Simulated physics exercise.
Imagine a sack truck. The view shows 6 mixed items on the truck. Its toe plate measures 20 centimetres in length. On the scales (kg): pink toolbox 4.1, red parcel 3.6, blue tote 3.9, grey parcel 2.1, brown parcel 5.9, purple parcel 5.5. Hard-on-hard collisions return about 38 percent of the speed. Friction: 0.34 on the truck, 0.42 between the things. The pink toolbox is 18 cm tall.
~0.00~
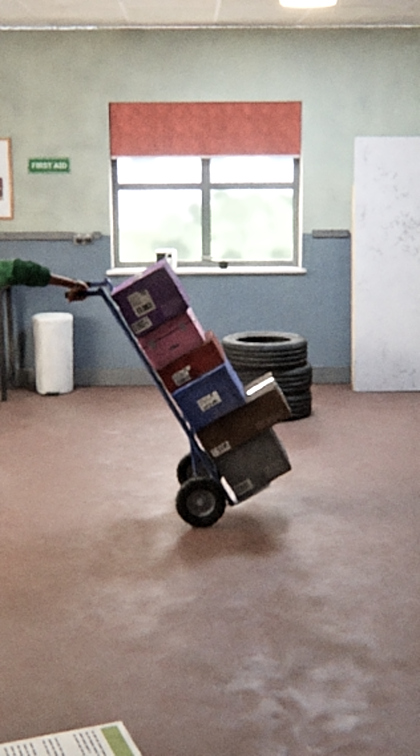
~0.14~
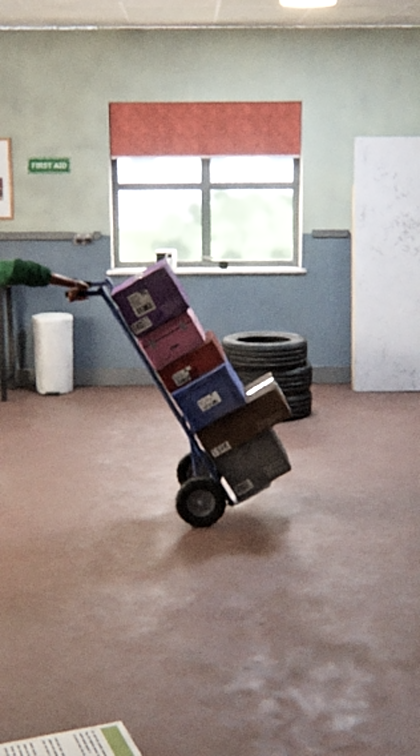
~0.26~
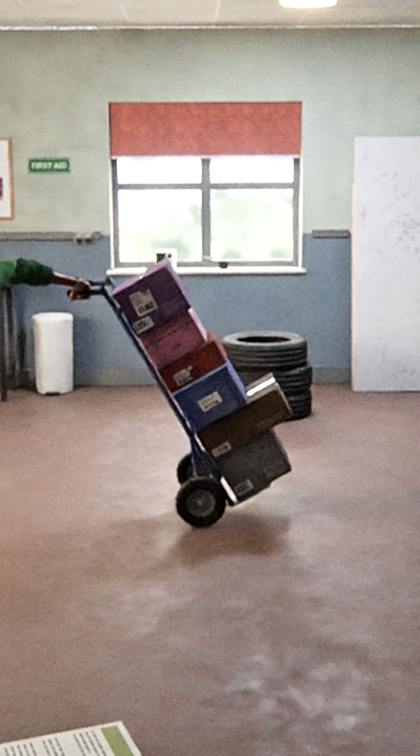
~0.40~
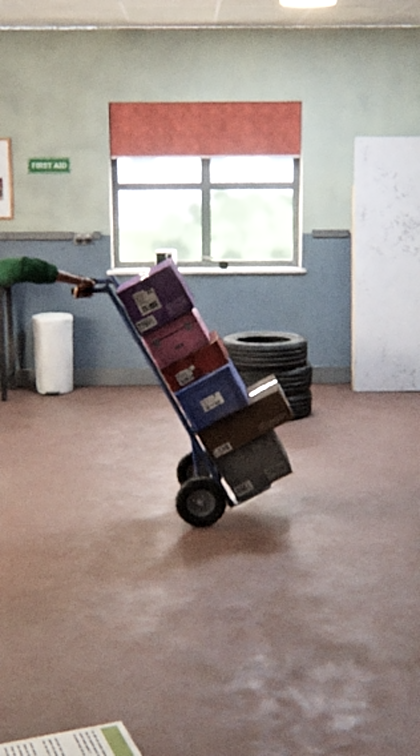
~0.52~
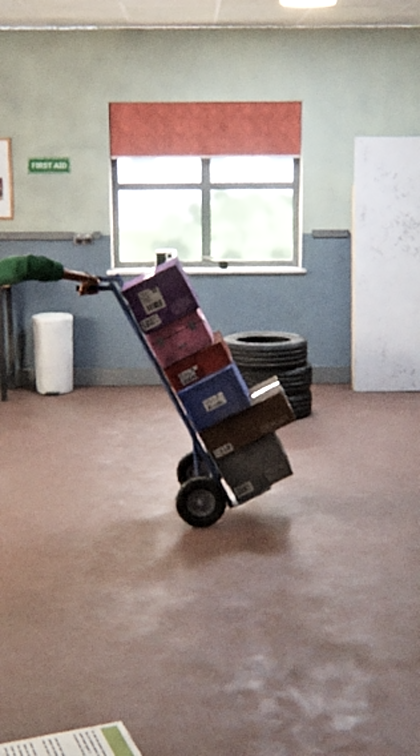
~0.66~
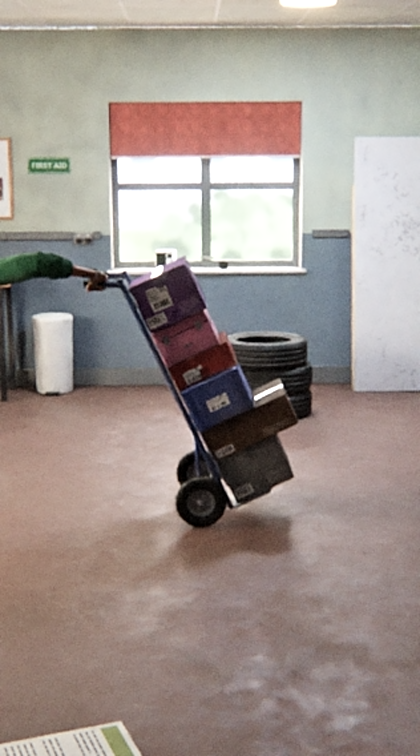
A green-sleeved arm slowly tilts a sack truck stacked with six boxes slightly more upright.
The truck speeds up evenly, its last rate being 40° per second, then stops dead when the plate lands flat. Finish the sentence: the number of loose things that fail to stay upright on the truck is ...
... three or more.
Around 2.86 s, truck upright; pink toolbox, red parcel and purple parcel now dropped from the stack; blue tote tipped 41° against what carries it; brown parcel tipped 41° against what carries it.
Around 3.36 s, truck upright; blue tote and brown parcel now dropped from the stack; grey parcel on its side.
Finally (4.9 s), dropped from the stack, pink toolbox, red parcel, blue tote, brown parcel and purple parcel; on their side or leaning hard on the truck, grey parcel.
